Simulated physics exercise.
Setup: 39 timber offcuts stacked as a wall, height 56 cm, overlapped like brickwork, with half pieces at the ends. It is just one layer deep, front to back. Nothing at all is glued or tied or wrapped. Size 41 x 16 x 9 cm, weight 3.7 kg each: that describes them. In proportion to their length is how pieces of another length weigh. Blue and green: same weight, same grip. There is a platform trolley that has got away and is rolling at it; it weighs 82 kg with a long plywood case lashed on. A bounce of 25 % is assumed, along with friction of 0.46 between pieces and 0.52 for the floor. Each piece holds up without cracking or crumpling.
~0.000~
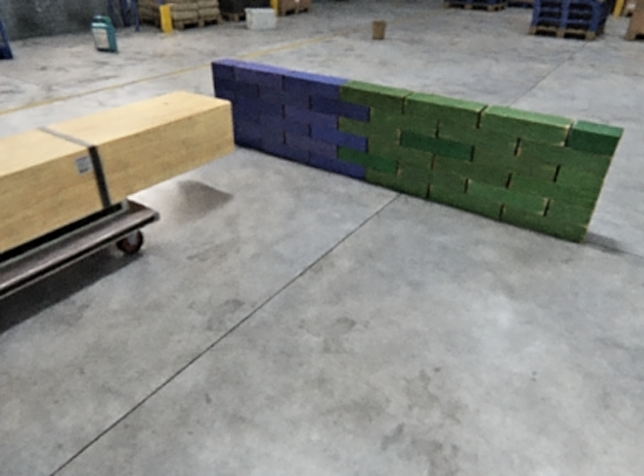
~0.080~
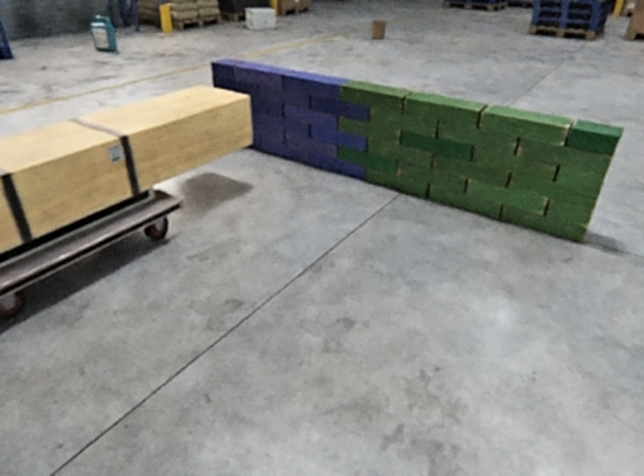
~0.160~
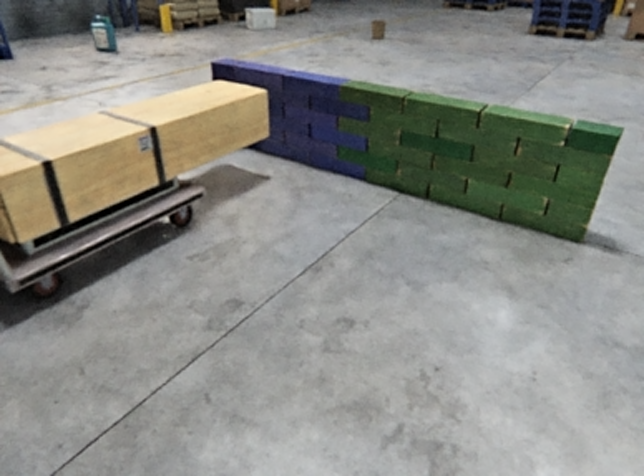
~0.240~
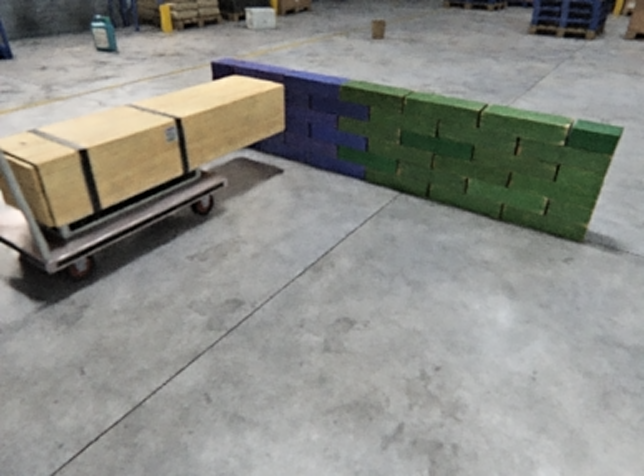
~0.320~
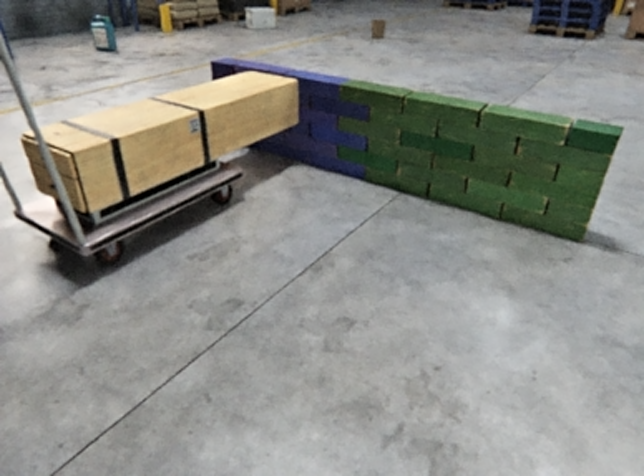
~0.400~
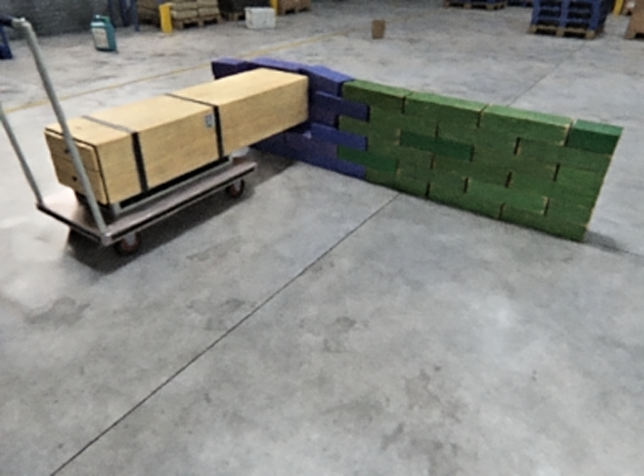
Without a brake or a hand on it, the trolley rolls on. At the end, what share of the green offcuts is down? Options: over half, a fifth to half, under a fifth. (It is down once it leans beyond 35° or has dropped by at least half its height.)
Down: Under a fifth.
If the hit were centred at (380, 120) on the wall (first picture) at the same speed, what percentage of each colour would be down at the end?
The blue ones would be 30 per cent down and the green ones 40 per cent.
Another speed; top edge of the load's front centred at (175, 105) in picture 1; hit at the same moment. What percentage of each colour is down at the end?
Result - blue: 70%; green: 0%.
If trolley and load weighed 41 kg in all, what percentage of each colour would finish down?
Down by colour: Blue 60, green 0 per cent.
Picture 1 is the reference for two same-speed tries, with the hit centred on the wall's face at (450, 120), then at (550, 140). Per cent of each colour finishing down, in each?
For blue it's 0 then 0 per cent, for green 40 then 40 per cent.
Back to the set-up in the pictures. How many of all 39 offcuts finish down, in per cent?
Around 30 per cent, I'd say.
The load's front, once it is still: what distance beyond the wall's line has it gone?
Offset past line: Approx. 85 cm.
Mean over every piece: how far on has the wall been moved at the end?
20 cm or so.
After 0.60 s, load 35 cm past the wall's line, still rolling; none of the 21 green offcuts down (6 of 39 in all colours); top green offcut shifted 11 mm; top blue offcut leaning 27°.
After 0.98 s, load 74 cm past the wall's line, still rolling; 1 of the 21 green offcuts down (12 of 39 in all colours); top green offcut shifted 12 mm; top blue offcut leaning 24°, 33 cm lower.
At rest (2.4 s), load 84 cm past the wall's line, stopped; 1 of the 21 green offcuts down (12 of 39 in all colours); top green offcut shifted 12 mm; top blue offcut 46 cm lower. That is 5 per cent. As the last picture would show them, middles, top green offcut near (445, 109), top blue offcut near (311, 101).
